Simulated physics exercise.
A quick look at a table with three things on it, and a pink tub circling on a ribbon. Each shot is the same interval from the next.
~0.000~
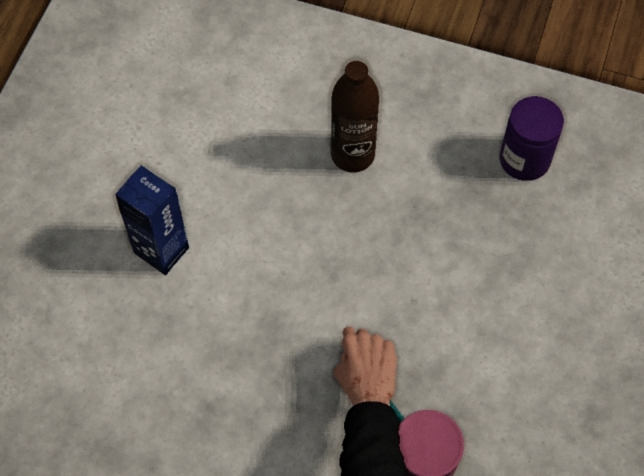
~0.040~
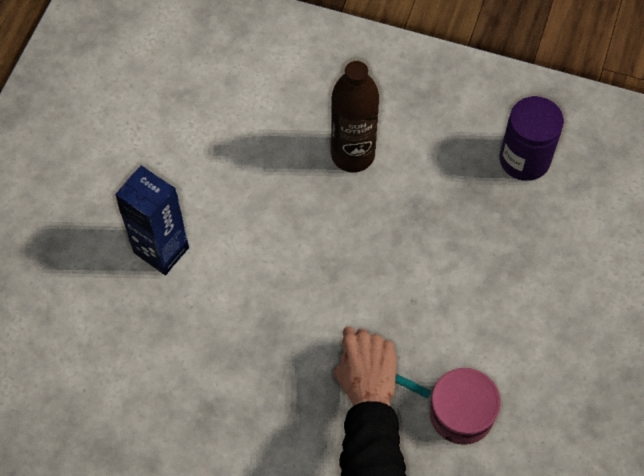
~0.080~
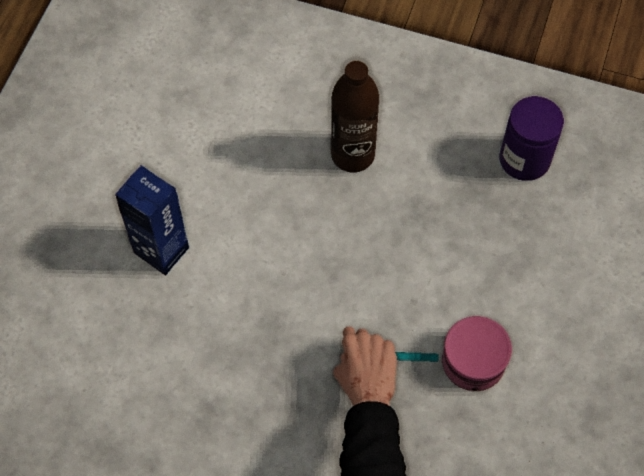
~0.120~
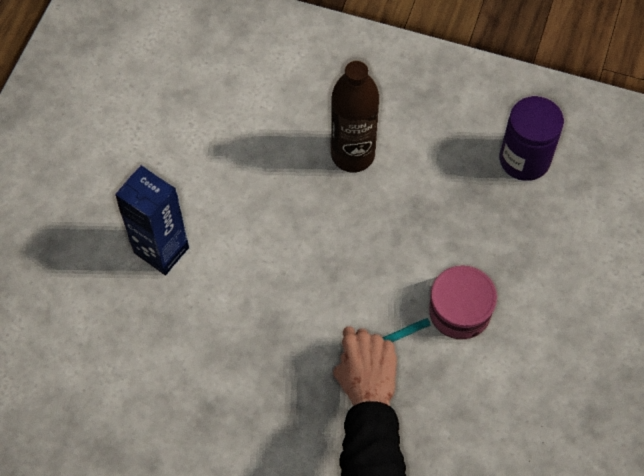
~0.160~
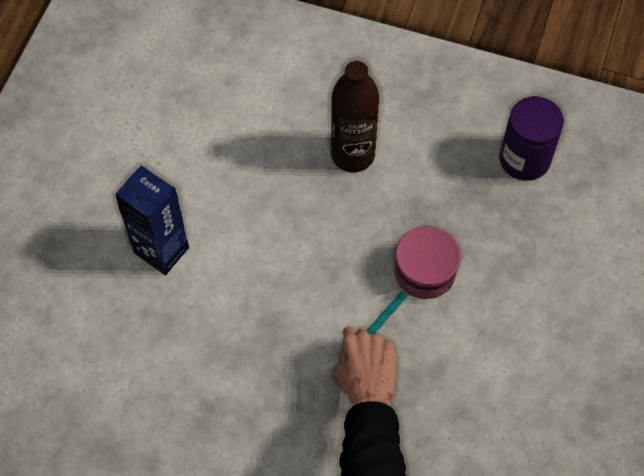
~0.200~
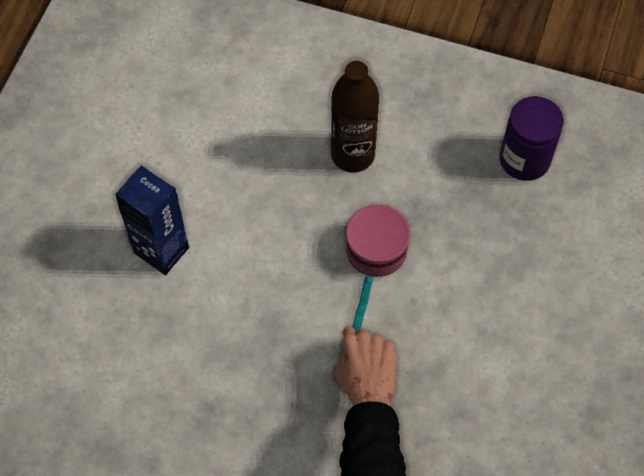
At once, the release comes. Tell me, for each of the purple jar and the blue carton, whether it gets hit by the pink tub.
At the end, the purple jar will receive no impact; the blue carton will receive an impact.
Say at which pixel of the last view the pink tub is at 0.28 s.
It is at roughly (272, 234).
After 0.28 s, tub near (272, 234).
After 0.40 s, tub near (159, 227); blue carton pushed aside.
At rest, tub near (73, 215); blue carton knocked over. The purple jar stays untouched and the blue carton gets hit.
